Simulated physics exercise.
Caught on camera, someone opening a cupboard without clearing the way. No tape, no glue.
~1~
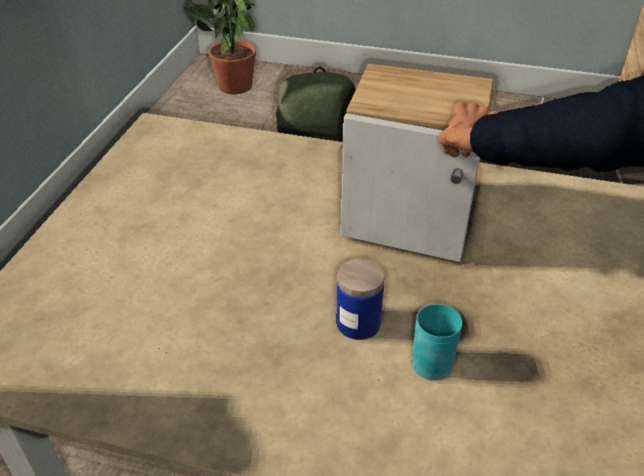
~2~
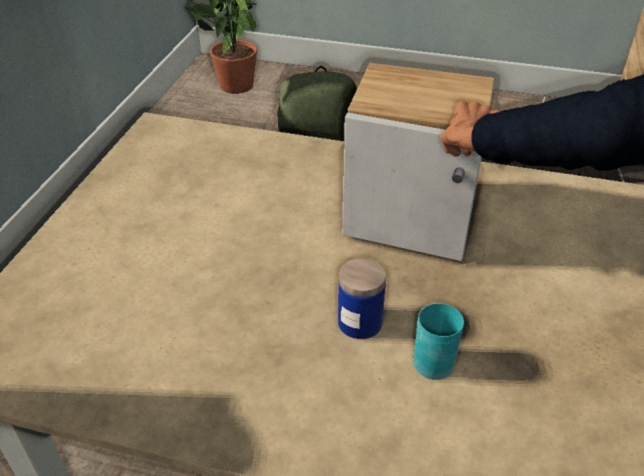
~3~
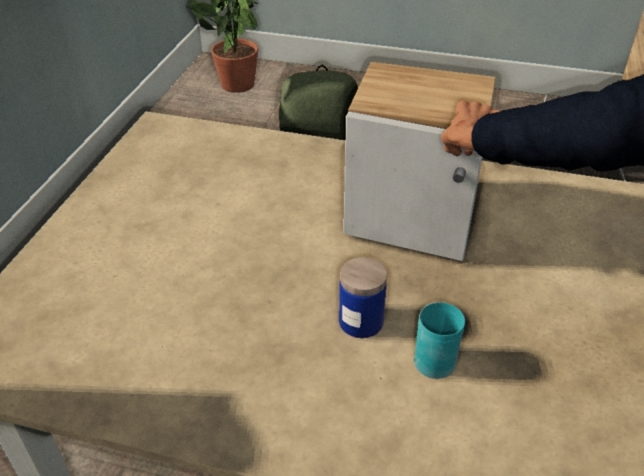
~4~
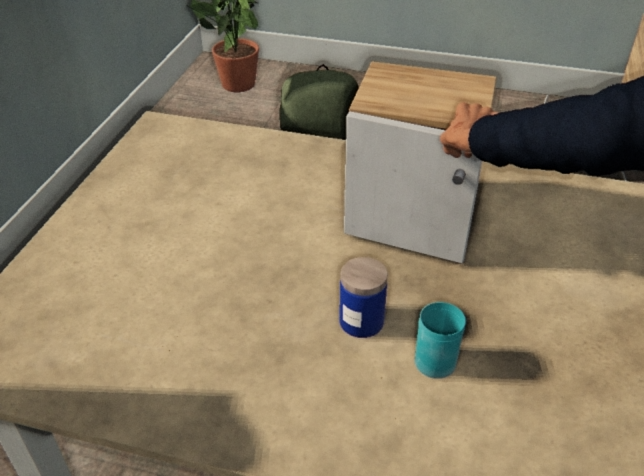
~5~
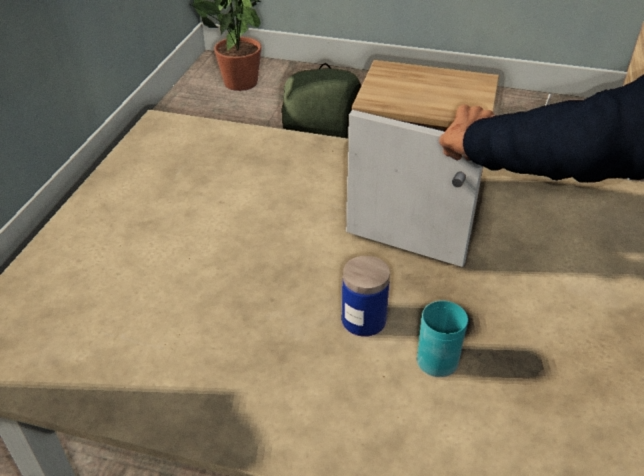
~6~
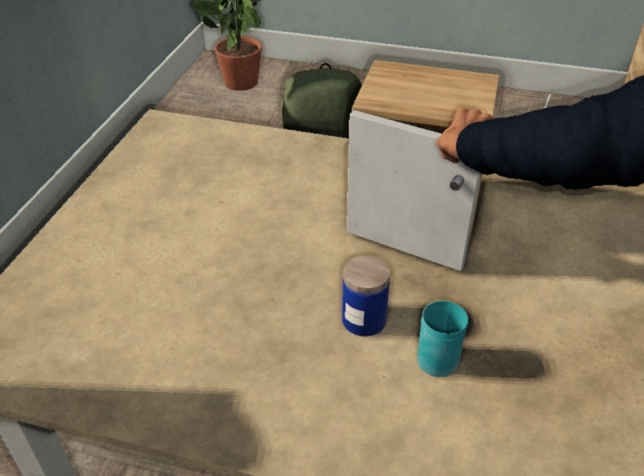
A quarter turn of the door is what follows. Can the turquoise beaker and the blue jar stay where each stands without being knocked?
The turquoise beaker escapes contact, the blue jar gets knocked.
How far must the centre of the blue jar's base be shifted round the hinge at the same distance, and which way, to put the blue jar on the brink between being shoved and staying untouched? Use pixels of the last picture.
Some 64 pixels, left.
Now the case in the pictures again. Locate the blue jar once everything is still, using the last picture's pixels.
At about (290, 298).
Then, 1.34 s after the last picture, door 63° open; turquoise beaker at rest near (441, 340); blue jar moved a little near (355, 298).
Then, 1.66 s after the last picture, door 75° open; turquoise beaker at rest near (441, 340); blue jar moved about its own width near (327, 301).
Then, 1.94 s after the last picture, door 85° open; turquoise beaker at rest near (441, 340); blue jar moved about its own width near (302, 299).
At rest, the turquoise beaker stays untouched, near (441, 340); the blue jar gets shoved, near (290, 298).
